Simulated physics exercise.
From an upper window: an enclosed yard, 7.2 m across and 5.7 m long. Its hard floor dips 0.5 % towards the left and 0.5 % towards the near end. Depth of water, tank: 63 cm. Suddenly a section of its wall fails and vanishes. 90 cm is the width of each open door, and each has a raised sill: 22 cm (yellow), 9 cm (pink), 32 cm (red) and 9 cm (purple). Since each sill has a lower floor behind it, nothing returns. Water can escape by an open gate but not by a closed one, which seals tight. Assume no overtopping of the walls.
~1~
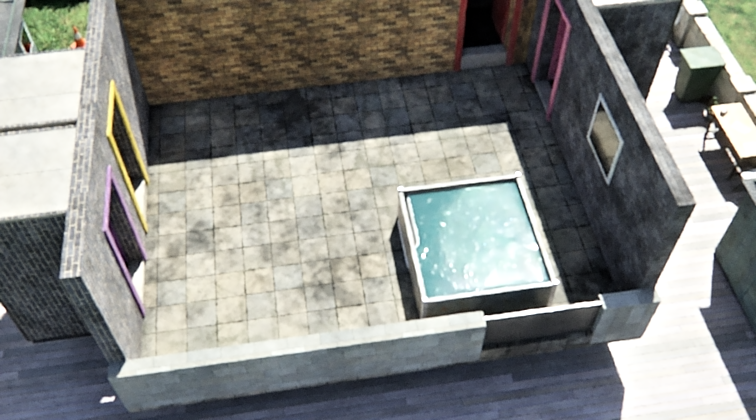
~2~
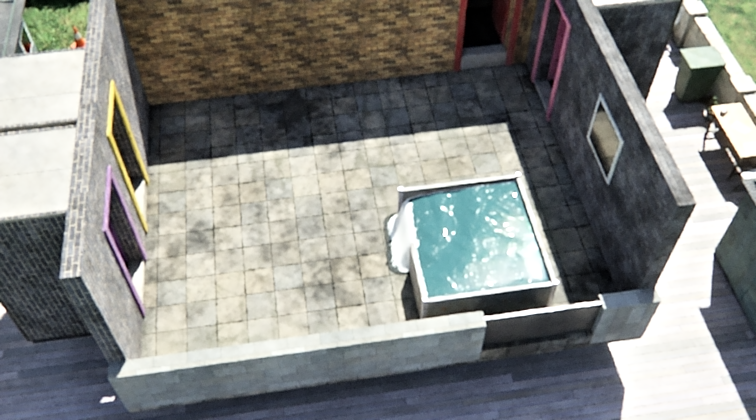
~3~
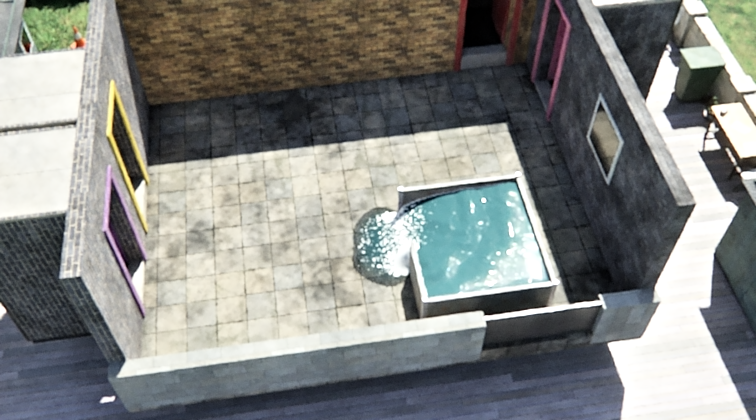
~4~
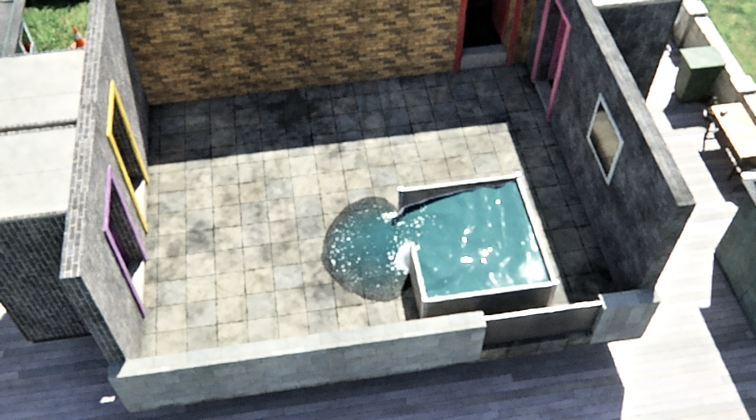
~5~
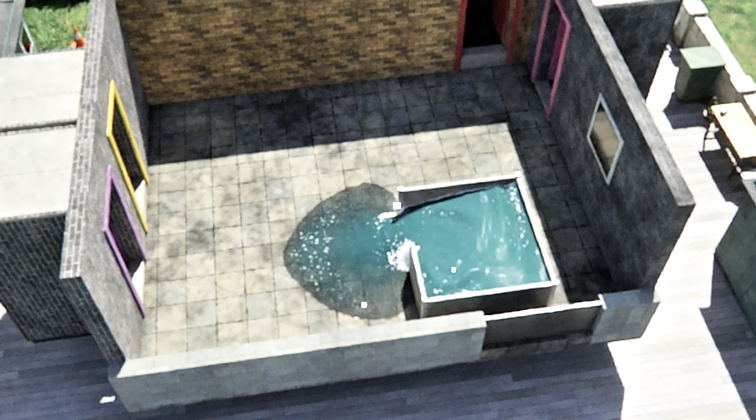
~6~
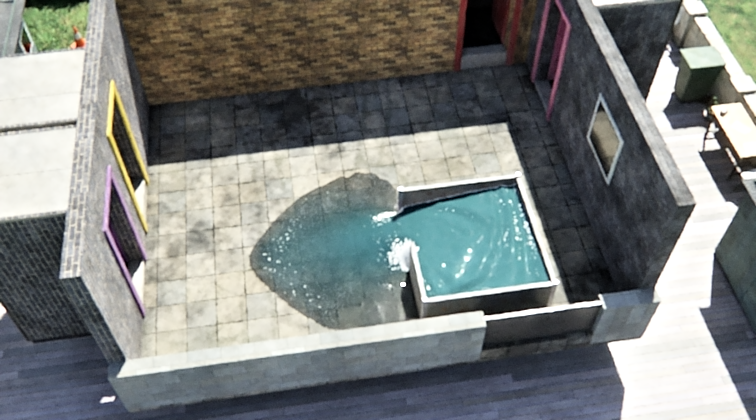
In a walled yard with a pale tiled floor, water burst through the left side of a square tank and spread leftward across the tiles in a widening pool while the tank's level dropped.
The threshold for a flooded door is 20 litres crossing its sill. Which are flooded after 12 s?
In the end my guess is the yellow door lets through less than the limit. My guess is the pink door lets through less than the limit. My guess is the red door lets through less than the limit. My guess is the purple door lets through more than the limit.
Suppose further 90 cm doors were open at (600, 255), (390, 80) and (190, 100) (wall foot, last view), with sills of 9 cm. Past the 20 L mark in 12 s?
Door 1: Lower; door 2: Lower; door 3: Higher.
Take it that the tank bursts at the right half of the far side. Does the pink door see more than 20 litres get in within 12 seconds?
Then: Pink beyond it.
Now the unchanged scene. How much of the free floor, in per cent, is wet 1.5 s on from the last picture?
Wet share: Near 50 percent.
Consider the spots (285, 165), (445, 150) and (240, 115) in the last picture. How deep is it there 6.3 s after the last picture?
Spot one 5 cm, spot two 0 cm, spot three 9 cm.
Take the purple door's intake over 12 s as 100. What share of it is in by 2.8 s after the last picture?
That works out near 65%.
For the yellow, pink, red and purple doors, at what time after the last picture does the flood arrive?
Times: Yellow 1.0 seconds, pink 8.0 seconds, red 7.0 seconds, purple 0.6 seconds.
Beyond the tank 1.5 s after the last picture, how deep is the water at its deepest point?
Up to near 36 cm.
Then, 0.7 s after the last picture water covers 35 % of the floor and is deepest (34 cm) near (393, 237); yellow door not reached, pink door not reached, red door not reached, purple door 11 cm at the sill, 0 L in.
Then, 1.5 s after the last picture water covers 50 % of the floor and is deepest (36 cm) near (142, 385); yellow door 19 cm at the sill, 0 L in, pink door not reached, red door not reached, purple door 22 cm at the sill, 26 L in.
Then, 2.8 s after the last picture water covers 50 % of the floor and is deepest (24 cm) near (150, 109); yellow door 14 cm at the sill, 0 L in, pink door not reached, red door not reached, purple door 18 cm at the sill, 88 L in.
Then, 6.3 s after the last picture water covers 70 % of the floor and is deepest (13 cm) near (169, 239); yellow door 11 cm at the sill, 0 L in, pink door not reached, red door not reached, purple door 10 cm at the sill, 132 L in.
Then, 11.3 s after the last picture water covers 95 % of the floor and is deepest (10 cm) near (145, 299); yellow door 8 cm at the sill, 0 L in, pink door 6 cm at the sill, 0 L in, red door 4 cm at the sill, 0 L in, purple door 9 cm at the sill, 136 L in.
